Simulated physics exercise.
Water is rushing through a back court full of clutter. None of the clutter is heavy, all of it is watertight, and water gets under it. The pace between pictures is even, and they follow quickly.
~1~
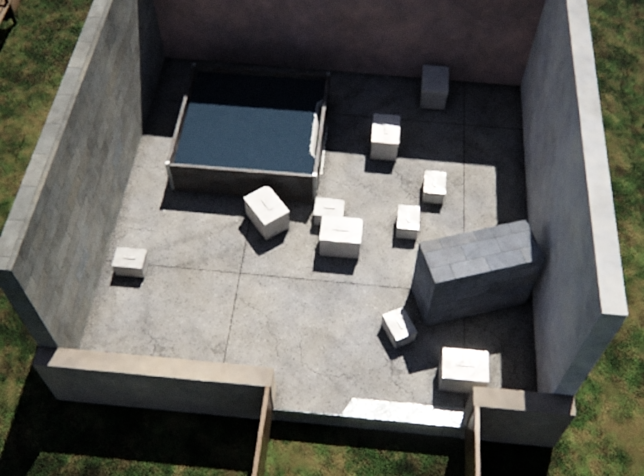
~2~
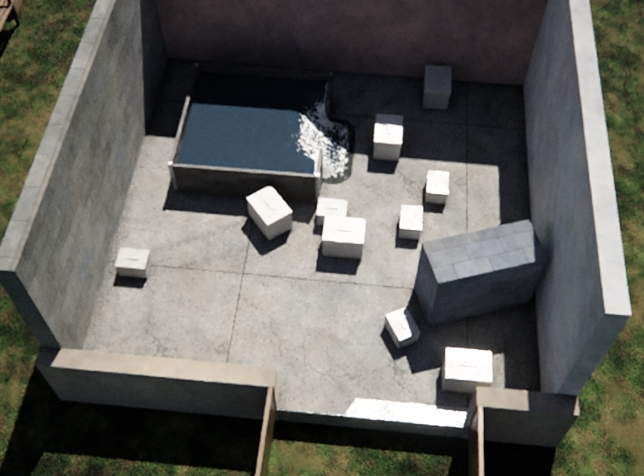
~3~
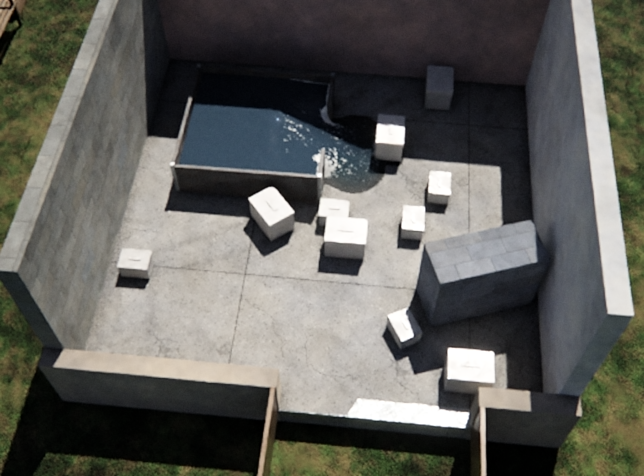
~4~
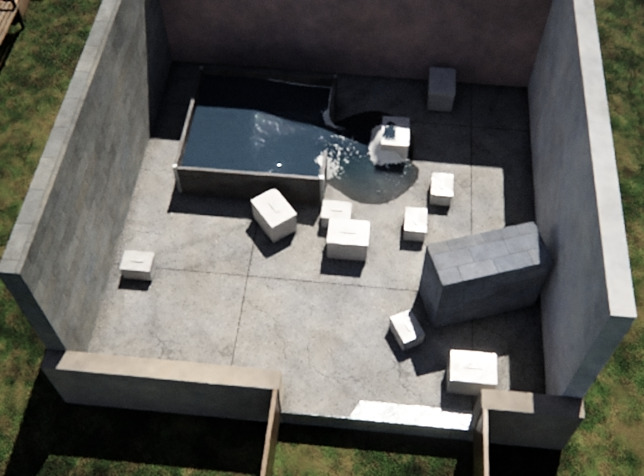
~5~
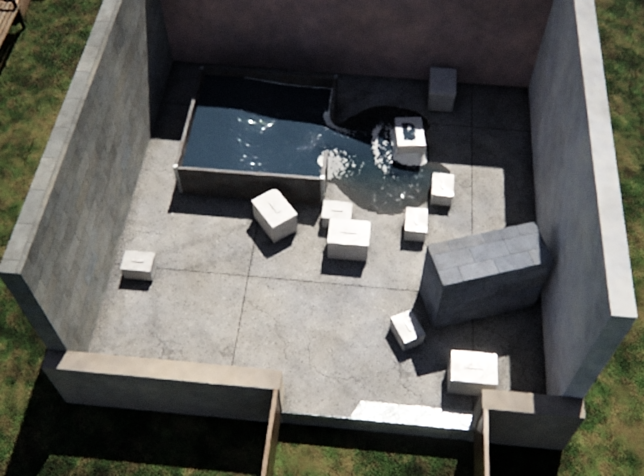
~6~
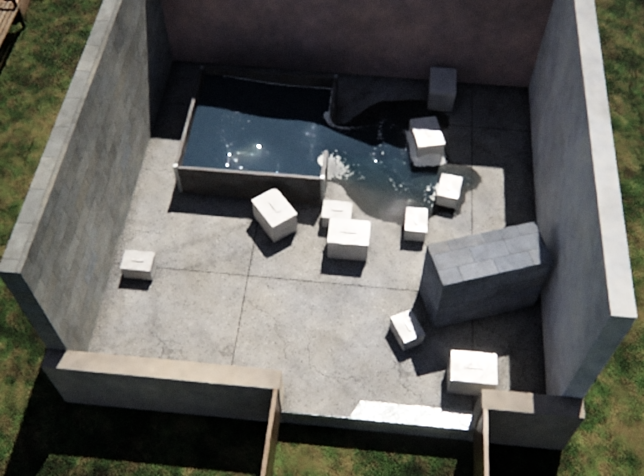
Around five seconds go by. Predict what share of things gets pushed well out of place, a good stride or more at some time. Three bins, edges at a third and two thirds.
Bin: One third to two thirds.
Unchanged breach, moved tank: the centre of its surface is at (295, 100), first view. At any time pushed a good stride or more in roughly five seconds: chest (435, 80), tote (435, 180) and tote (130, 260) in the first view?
In order: Went well off, went well off, remained close by.
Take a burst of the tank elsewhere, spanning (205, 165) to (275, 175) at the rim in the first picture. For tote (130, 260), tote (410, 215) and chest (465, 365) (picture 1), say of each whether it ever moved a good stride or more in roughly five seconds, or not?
Result per item - displaced that far / short of that distance / short of that distance.
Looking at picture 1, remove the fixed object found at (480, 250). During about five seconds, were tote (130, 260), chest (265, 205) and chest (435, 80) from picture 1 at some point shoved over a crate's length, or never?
Never got far, then never got far, then went a long way.
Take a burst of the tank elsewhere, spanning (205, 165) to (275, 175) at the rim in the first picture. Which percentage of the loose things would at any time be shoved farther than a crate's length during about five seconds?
That should be close to 30 percent.
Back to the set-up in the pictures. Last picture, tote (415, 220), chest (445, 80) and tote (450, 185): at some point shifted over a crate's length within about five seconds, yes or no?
Goes that far; goes that far; goes that far.
A moment on, 2 of 10 are well off their spots; 0 afloat.
Next, 4 of 10 are well off their spots; 3 afloat.
Later, 4 of 10 are well off their spots; 3 afloat.
In the end, 4 of 10 are well off their spots, and 4 have been at some point; 3 afloat.
